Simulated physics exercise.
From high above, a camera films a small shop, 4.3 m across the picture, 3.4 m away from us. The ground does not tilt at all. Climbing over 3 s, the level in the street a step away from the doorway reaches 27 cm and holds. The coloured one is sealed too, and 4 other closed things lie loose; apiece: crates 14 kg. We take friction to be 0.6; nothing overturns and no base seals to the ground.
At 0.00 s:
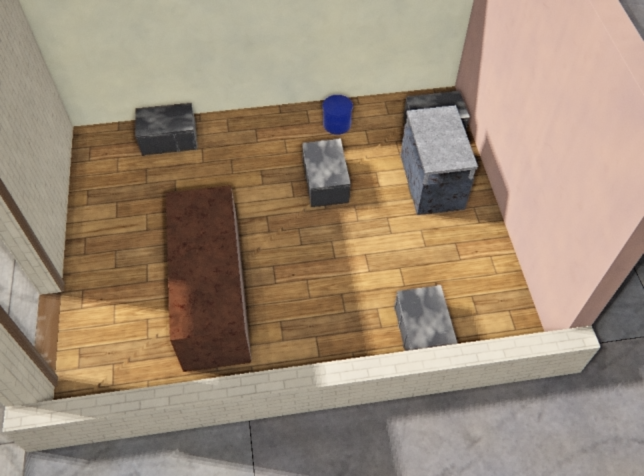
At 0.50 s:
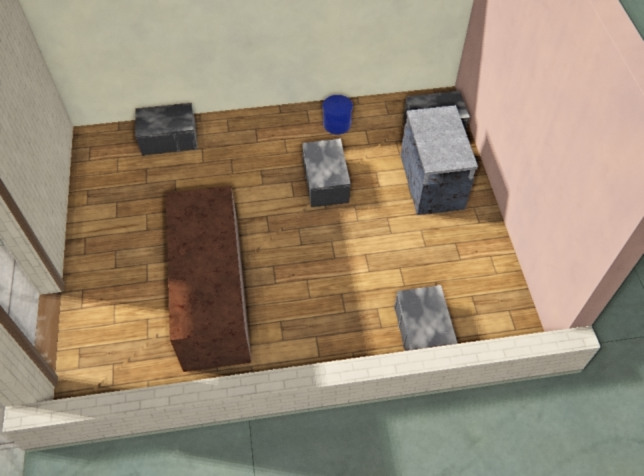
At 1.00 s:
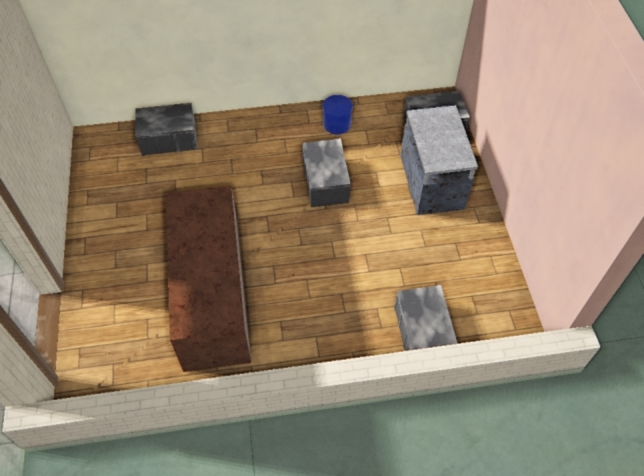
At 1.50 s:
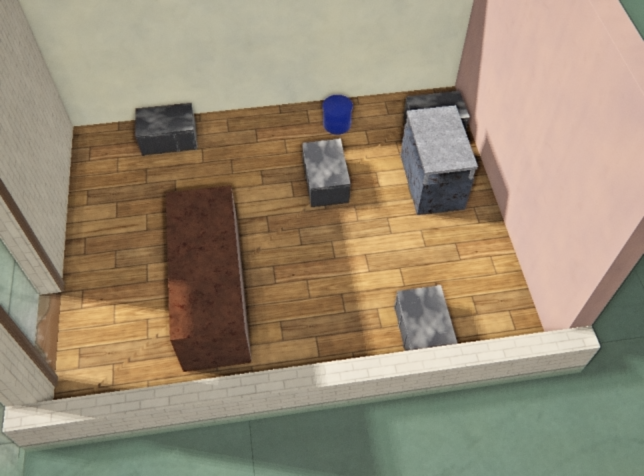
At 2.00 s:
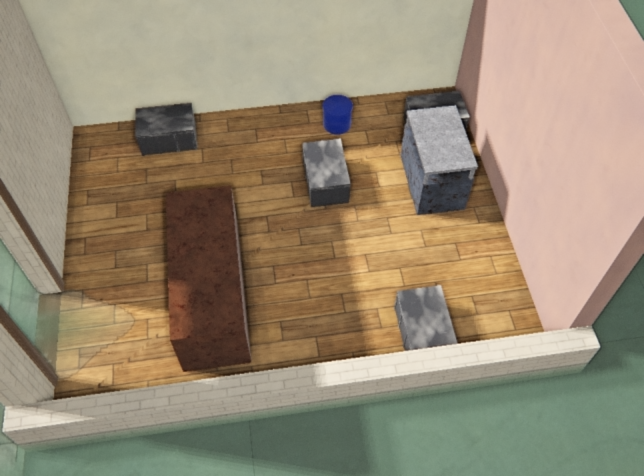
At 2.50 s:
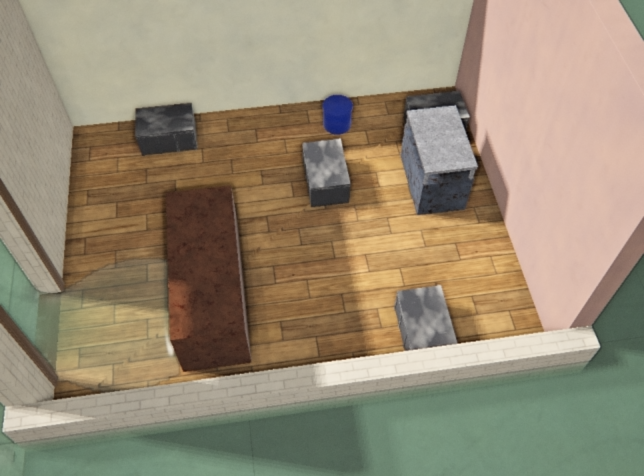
Shallow water covering the pavement outside, then spreading through the left doorway across a shop's wooden floor towards a long brown block.
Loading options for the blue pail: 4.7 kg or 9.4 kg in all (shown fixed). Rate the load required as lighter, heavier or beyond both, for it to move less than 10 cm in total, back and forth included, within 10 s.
Beyond both.
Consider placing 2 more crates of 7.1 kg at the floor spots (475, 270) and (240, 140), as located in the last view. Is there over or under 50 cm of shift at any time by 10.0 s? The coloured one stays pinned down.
Results: Threshold not reached; threshold exceeded.
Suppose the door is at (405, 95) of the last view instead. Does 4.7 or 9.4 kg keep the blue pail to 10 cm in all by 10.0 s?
Under that change the large mass is required.
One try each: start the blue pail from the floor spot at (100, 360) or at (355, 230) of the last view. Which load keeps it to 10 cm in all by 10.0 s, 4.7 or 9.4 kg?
In order, no load succeeds and heavier load succeeds alone.
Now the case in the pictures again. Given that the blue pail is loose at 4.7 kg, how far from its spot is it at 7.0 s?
I'd put it at roughly 10 cm.
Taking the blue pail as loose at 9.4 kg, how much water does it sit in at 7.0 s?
Depth: Approx. 5 cm.
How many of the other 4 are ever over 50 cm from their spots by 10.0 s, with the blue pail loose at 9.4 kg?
3.
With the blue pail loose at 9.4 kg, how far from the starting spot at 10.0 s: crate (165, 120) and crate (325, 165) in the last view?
Net displacement, in order: 250 cm; 100 cm.
After 3.5 s the blue pail would be 0 cm from its start with 4.7 kg and 0 cm from its start with 9.4 kg; 0 cm of water round it then.
After 4.5 s the blue pail would be 0 cm from its start with 4.7 kg and 0 cm from its start with 9.4 kg; 0 cm of water round it then.
After 7.0 s the blue pail would be 10 cm from its start with 4.7 kg and 0 cm from its start with 9.4 kg; 5 cm of water round it then.
After 10.0 s the blue pail would be 71 cm from its start with 4.7 kg and 49 cm from its start with 9.4 kg; 12 cm of water round it then.
